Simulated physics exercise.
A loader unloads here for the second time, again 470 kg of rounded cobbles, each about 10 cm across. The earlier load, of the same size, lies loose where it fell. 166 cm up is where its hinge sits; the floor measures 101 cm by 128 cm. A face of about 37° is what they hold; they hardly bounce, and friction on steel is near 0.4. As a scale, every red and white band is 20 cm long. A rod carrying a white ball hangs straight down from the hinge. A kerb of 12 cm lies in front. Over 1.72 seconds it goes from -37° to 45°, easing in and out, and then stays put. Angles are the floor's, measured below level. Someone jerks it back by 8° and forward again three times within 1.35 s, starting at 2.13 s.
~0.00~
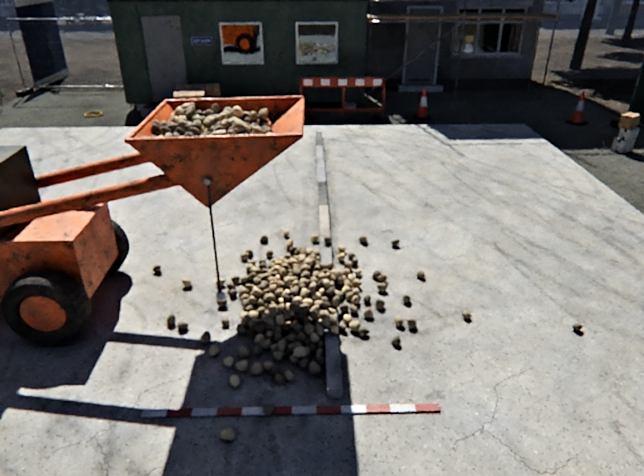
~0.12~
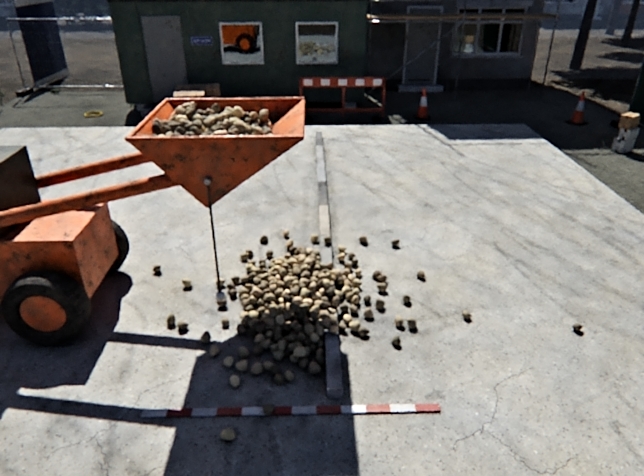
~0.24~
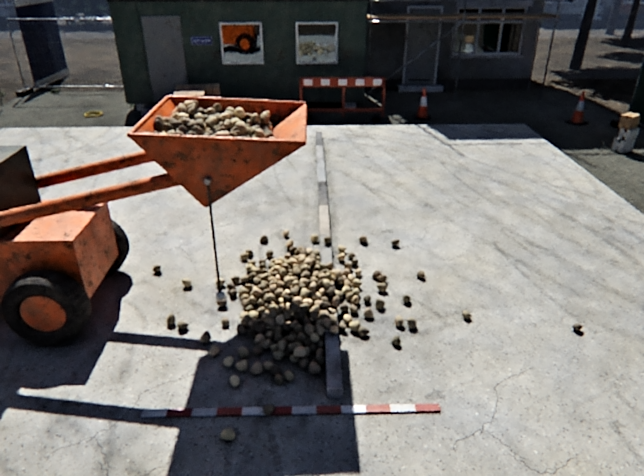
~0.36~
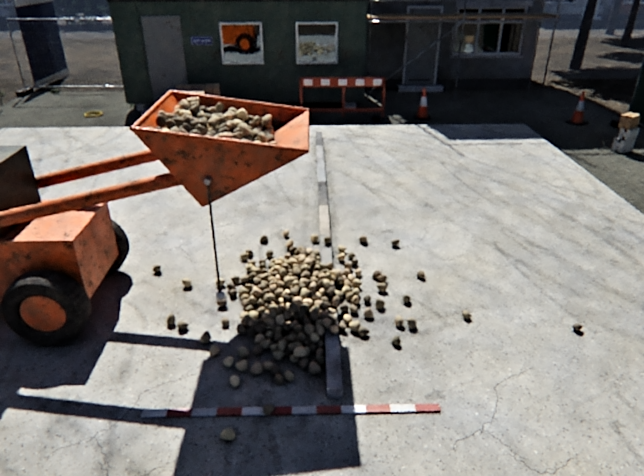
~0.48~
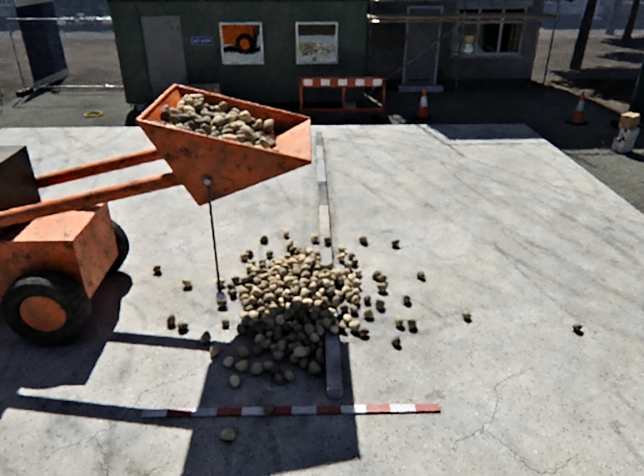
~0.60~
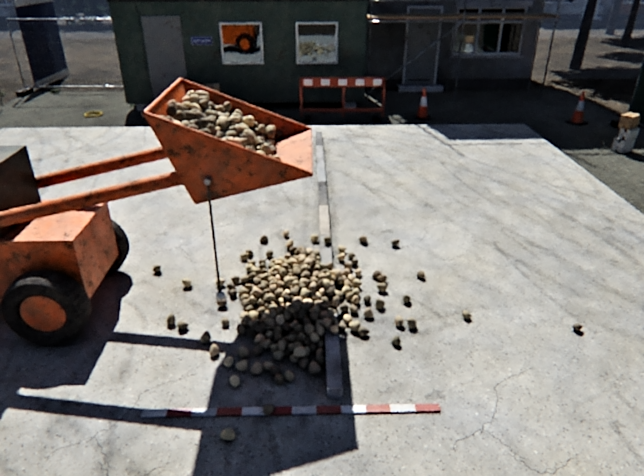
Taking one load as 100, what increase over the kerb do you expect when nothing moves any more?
72 out of 100.
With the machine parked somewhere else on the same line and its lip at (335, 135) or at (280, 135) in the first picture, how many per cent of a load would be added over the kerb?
Some 95 percent, and then 45 percent.
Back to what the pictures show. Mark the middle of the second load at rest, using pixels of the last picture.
I'd put their centre close to (357, 290).
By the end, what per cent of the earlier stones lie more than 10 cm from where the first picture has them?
Around 15 in a hundred.
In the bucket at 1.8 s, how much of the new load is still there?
About 15 percent is still in there.
After 1.3 s the floor is at 32°; in per cent of one load, 98 in the bucket, 91 on this side of the kerb, 11 over the kerb; the foremost stones are at (430, 295).
After 1.8 s the floor is at 45°; in per cent of one load, 17 in the bucket, 149 on this side of the kerb, 33 over the kerb; the foremost stones are at (430, 295).
After 3.9 s the floor is at 45°; in per cent of one load, 0 in the bucket, 117 on this side of the kerb, 83 over the kerb; the foremost stones are at (492, 282).
After 6.8 s the floor is at 45°; in per cent of one load, 0 in the bucket, 117 on this side of the kerb, 83 over the kerb; the foremost stones are at (492, 282). Net gain over the kerb, 72.
